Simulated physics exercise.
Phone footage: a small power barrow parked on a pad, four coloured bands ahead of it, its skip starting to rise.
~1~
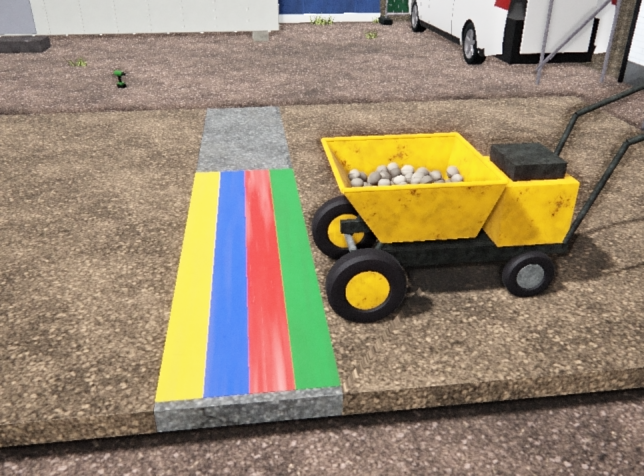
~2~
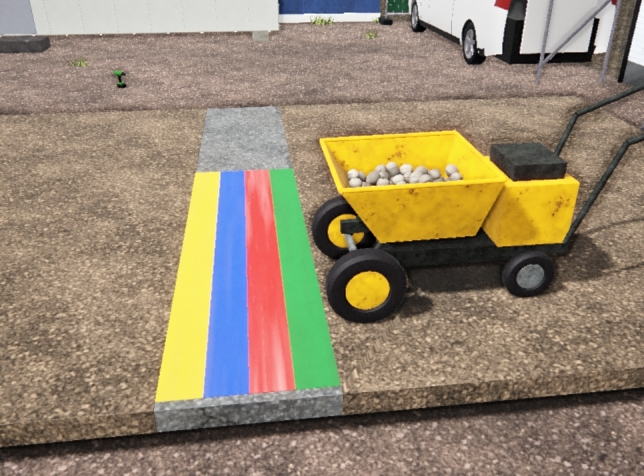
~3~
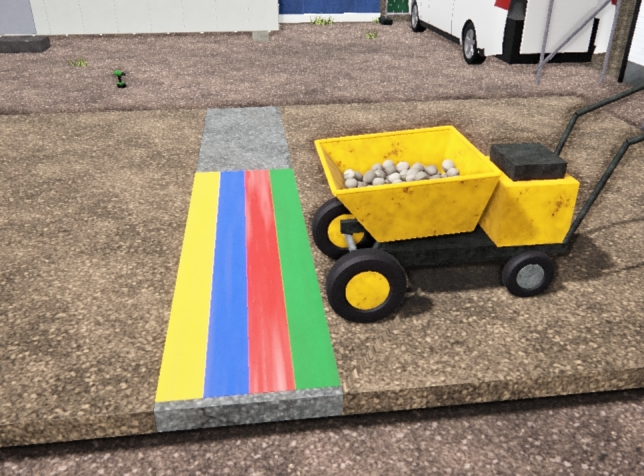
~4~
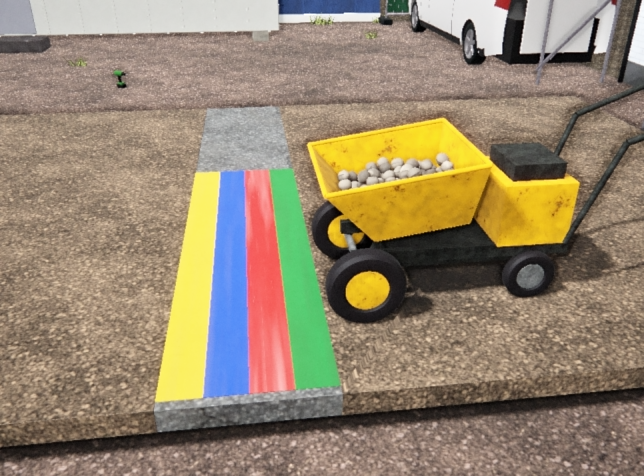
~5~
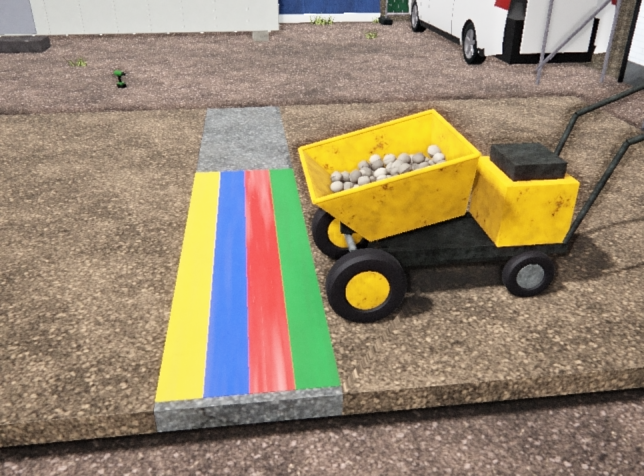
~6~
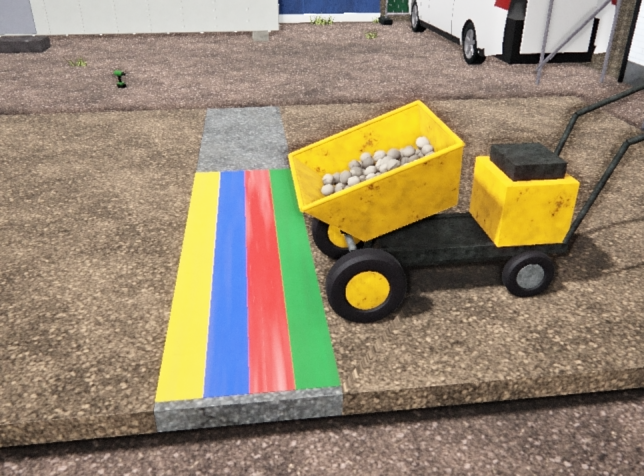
A yellow skip full of rounded pebbles slowly tilted up toward the left on a small parked barrow, its front lip lowering toward the green strip beside yellow, blue and red ones.
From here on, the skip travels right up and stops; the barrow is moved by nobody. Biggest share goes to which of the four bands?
Biggest share: Blue.
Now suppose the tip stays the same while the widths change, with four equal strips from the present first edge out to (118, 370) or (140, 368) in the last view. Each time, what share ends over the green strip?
Near 0 and then 0 in a hundred.
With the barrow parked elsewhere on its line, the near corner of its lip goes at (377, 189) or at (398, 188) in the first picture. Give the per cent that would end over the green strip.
About 0 per cent first, about 20 per cent second.
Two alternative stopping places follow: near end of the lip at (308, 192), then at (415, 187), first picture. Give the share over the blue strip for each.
First spot: About 30 percent; second spot: About 10 percent.
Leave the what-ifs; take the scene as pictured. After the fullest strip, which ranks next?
The answer is the strip in yellow.
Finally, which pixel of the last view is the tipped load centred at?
Centre at rest: Close to (222, 288).
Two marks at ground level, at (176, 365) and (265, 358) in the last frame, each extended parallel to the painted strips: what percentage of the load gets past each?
In order: Near 10 %, then 90 %.
Soon after the last picture, skip tipped steeply; all in the skip.
A little later, skip tipped right over; nearly all in the skip; a small part over the blue strip.
Later still, skip tipped right over; about a third in the skip; a stray few over the red strip; about half over the blue strip; about a quarter over the yellow strip; a stray few off the paint.
At rest, skip tipped right over; a small part in the skip; none over the green strip; a small part over the red strip; about half over the blue strip; about a quarter over the yellow strip; a small part off the paint.
